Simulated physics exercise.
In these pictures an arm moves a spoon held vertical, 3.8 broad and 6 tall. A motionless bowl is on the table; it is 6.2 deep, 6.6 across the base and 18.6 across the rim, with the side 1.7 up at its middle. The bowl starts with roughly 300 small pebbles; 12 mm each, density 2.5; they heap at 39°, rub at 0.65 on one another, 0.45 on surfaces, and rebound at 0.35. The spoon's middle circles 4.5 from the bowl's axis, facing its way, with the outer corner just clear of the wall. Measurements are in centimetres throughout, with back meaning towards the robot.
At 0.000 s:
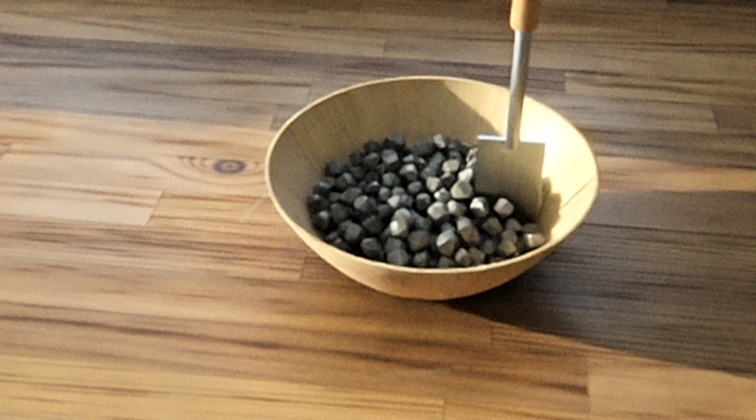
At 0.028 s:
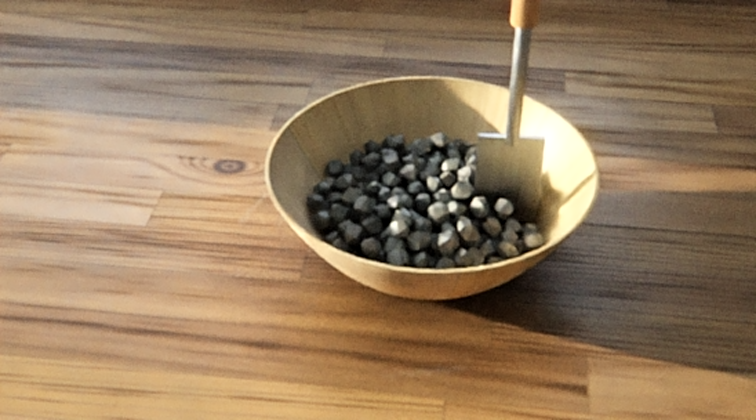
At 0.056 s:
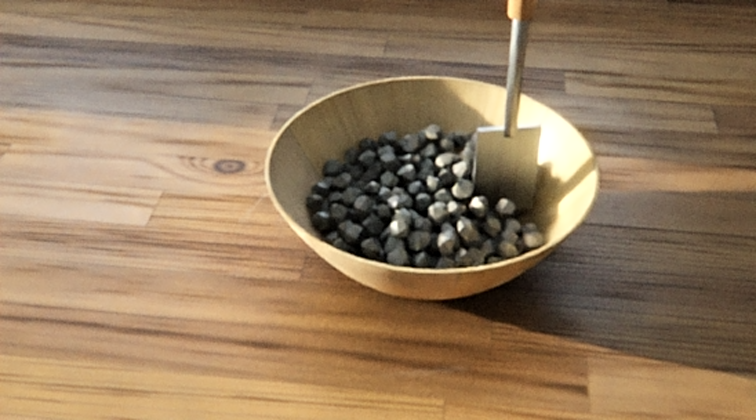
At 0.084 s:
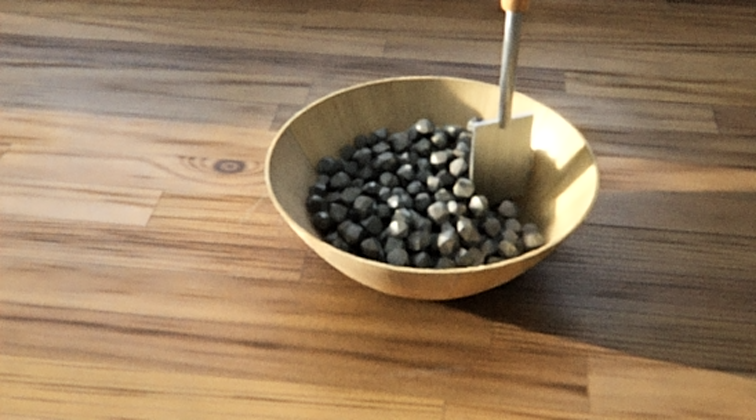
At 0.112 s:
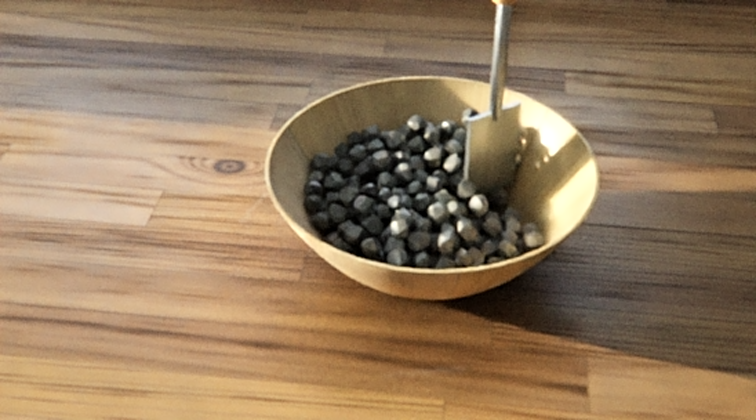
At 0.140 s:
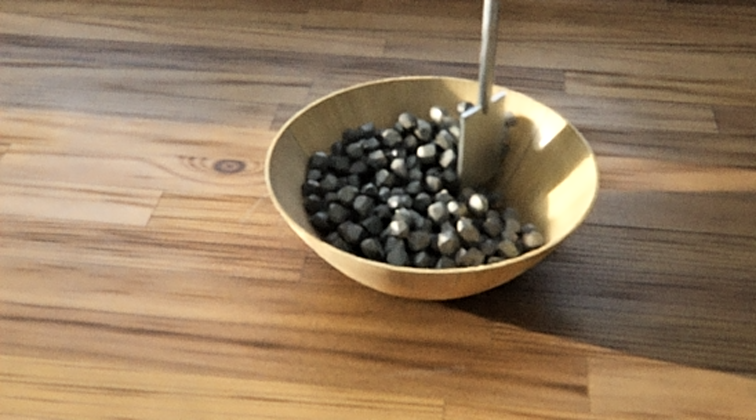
A spatula-like tool with a flat metal blade stands upright in a light wooden bowl of small dark pebbles, then sweeps leftward and toward the far side along the wall, turning as it pushes the nearby pebbles along.
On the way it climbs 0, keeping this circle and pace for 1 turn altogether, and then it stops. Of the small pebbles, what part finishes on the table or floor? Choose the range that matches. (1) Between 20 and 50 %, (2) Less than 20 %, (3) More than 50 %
2, less than 20 %.
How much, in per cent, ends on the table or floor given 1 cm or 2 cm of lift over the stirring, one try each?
That gives about 10 per cent and 5 per cent, in order.
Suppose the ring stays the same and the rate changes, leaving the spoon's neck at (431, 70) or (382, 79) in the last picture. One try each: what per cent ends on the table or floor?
About 30 and 45 per cent.
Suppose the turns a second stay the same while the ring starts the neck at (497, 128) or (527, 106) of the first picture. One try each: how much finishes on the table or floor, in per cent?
Some 5 and 5 per cent.
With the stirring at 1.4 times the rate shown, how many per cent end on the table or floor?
Estimated share: Near 20 per cent.
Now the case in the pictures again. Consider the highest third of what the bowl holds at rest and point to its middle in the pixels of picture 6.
It is centred around (510, 157).
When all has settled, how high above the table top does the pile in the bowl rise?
It reaches some 7.5 cm above the table.
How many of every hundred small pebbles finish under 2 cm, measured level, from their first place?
Near 10 % of the pieces.
After 0.42 s, 172° round, highest piece 9 above the table; 290 in the bowl, 1 on the table or floor, 6 in flight or on the tool.
After 0.69 s, 291° round, highest piece 8 above the table; 268 in the bowl, 22 on the table or floor, 7 in flight or on the tool.
After 1.03 s, 0° round, highest piece 7 above the table; 261 in the bowl, 35 on the table or floor, 1 in flight or on the tool.
After 1.73 s, 0° round, highest piece 7 above the table; 261 in the bowl, 36 on the table or floor.
In the end, 261 in the bowl, 36 on the table or floor. That is 12 % on the table or floor.
